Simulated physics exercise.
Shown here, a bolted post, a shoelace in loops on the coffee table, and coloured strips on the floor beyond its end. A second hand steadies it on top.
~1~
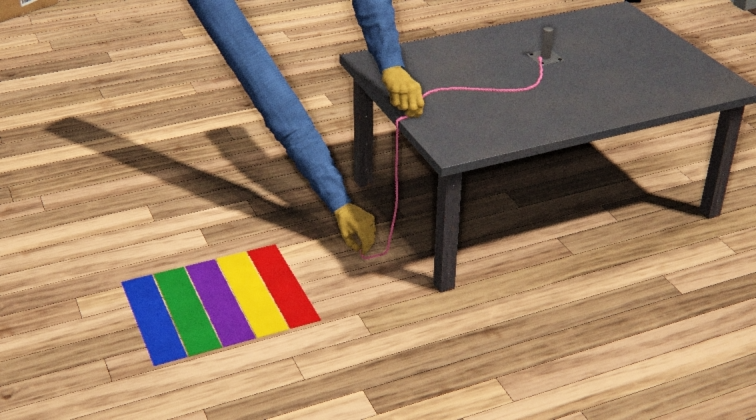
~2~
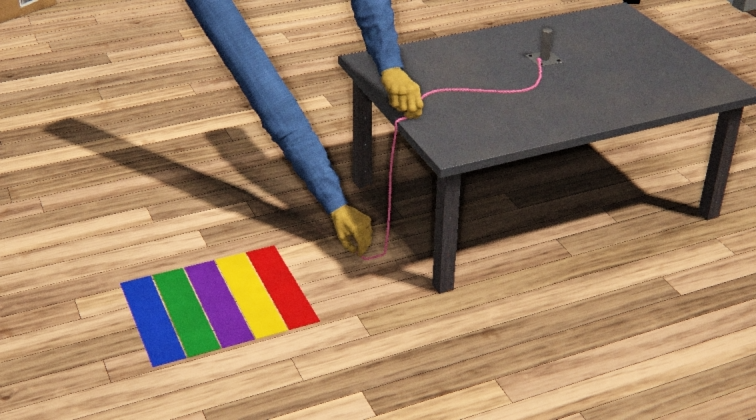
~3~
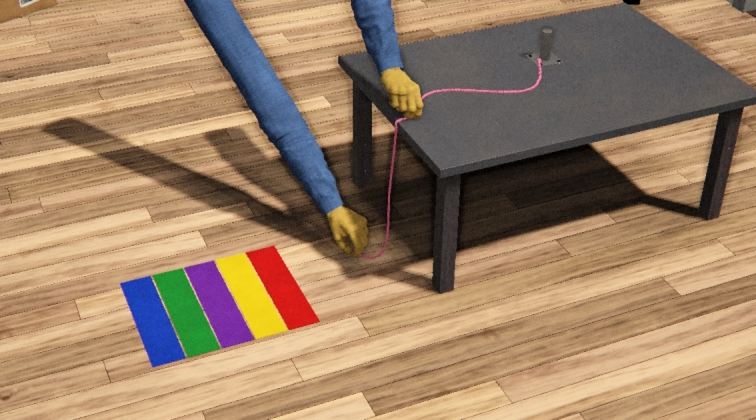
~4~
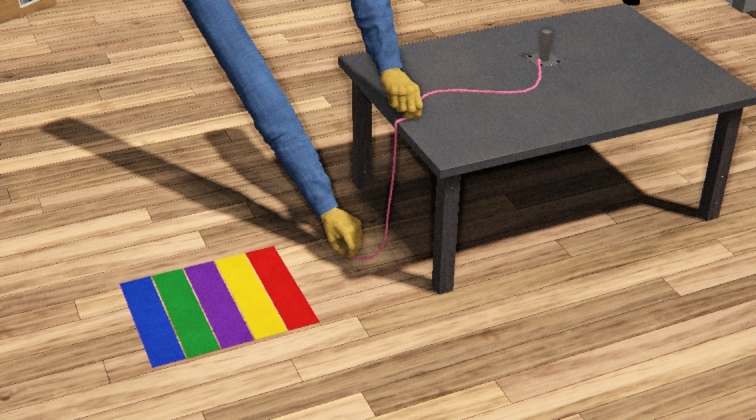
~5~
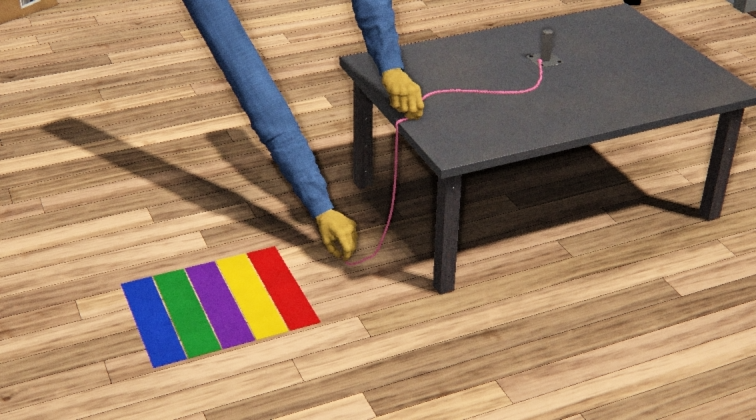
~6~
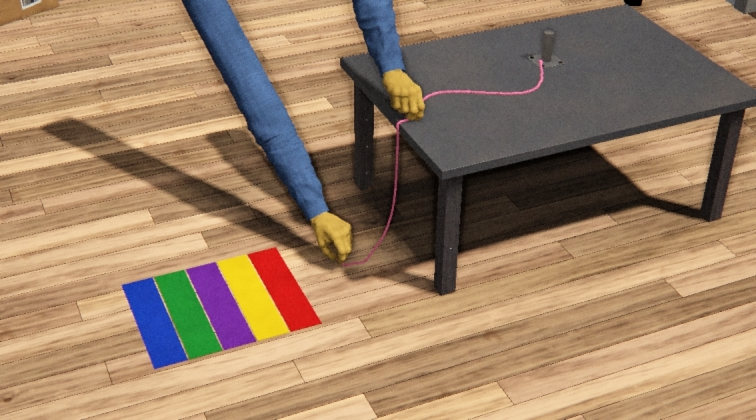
To begin with, one gloved hand rests at the edge of a dark table while another holds the low end of a pink shoelace near the floor, right of five coloured strips. The lower hand then draws the end slightly leftward, and the hanging lace slants a little toward the red strip.
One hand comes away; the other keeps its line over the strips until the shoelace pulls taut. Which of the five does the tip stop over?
It halts on the purple strip.
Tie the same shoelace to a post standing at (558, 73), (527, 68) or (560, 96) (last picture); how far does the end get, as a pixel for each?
About (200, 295), (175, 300) and (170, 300).
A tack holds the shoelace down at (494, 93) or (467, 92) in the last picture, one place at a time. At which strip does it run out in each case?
One after the other, yellow; yellow.
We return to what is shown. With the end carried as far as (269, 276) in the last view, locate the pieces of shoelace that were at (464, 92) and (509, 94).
At (438, 99), then (472, 86).
A little later, end near (269, 276); over red.
Next, end near (231, 286); over purple.
When it is tight, end near (209, 291); over purple. Over purple.
